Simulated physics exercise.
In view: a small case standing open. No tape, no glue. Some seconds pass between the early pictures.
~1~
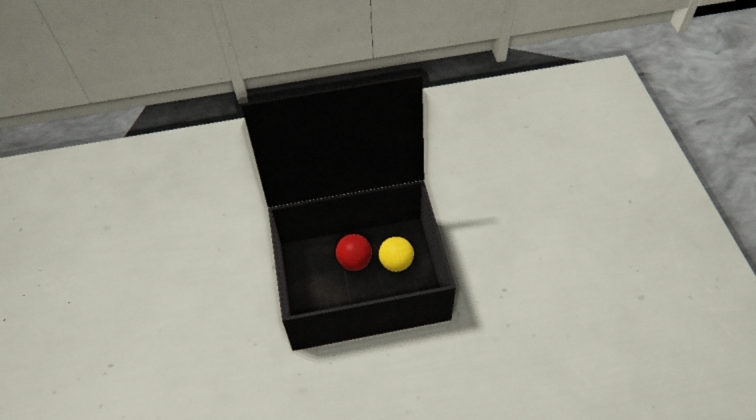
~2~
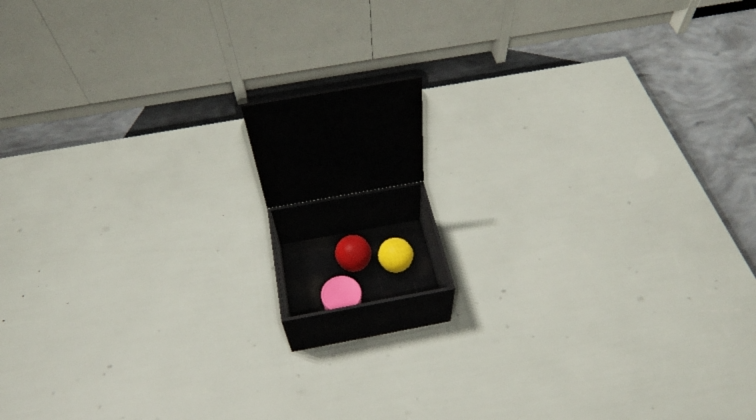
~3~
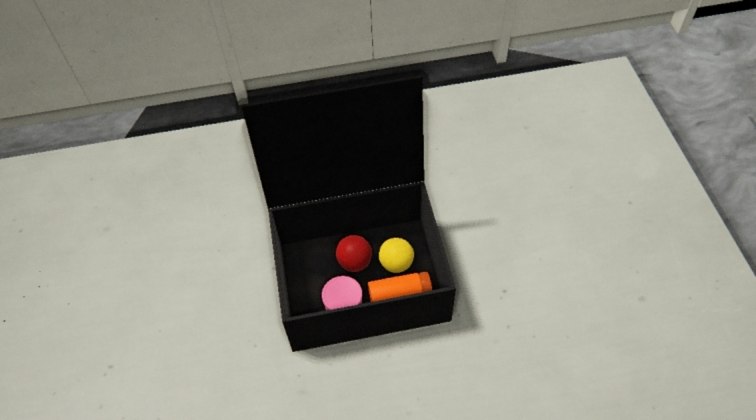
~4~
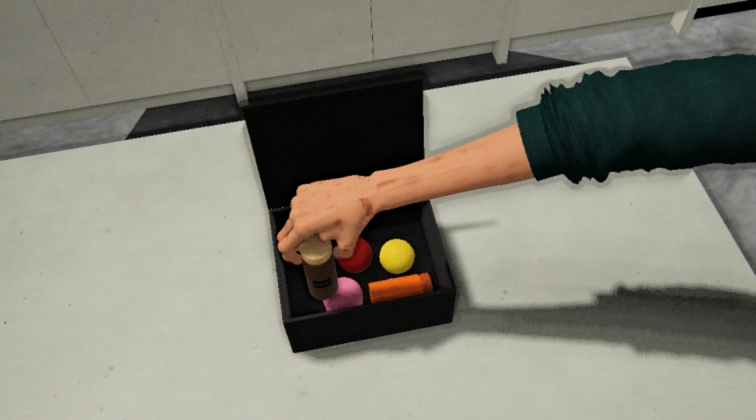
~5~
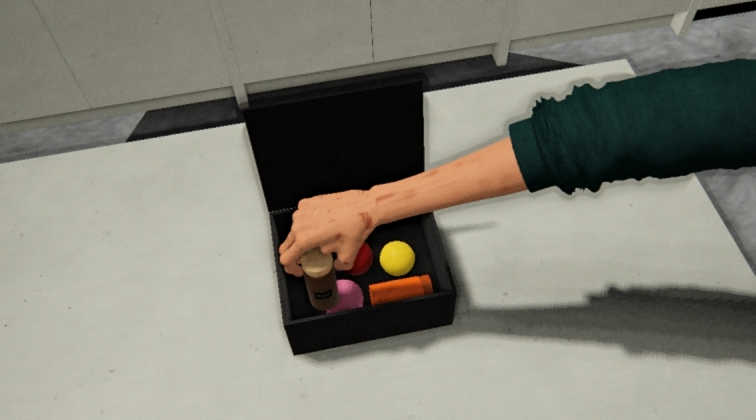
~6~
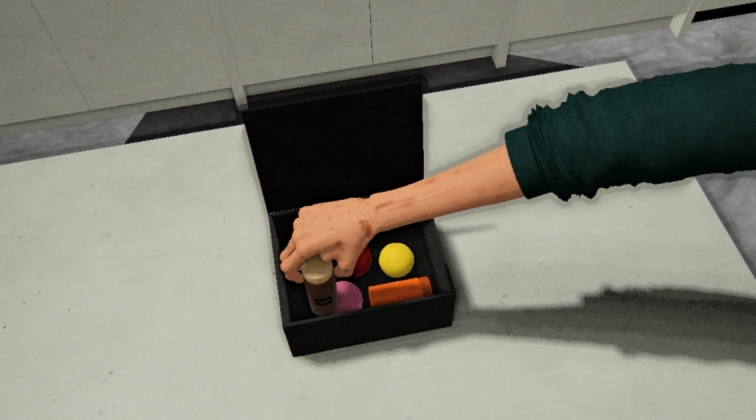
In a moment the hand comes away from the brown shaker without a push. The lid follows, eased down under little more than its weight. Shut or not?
In the end the lid stays ajar.
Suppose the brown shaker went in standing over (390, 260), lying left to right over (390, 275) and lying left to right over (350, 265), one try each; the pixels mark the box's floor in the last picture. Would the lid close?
First try: It shuts flat; second try: It shuts flat; third try: It sits on the rim.
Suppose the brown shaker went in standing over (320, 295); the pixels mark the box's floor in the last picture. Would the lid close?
Then it will not close.
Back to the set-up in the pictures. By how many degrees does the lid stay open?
About 30°.
Then, 1.10 s after the last picture, lid starting down.
Then, 1.40 s after the last picture, lid 73° above the rim.
Then, 1.60 s after the last picture, lid 57° above the rim.
Then, 1.80 s after the last picture, lid 37° above the rim.
At rest, lid 30° above the rim; all 5 in place. Seen from the same camera at the end, brown shaker near (321, 286).
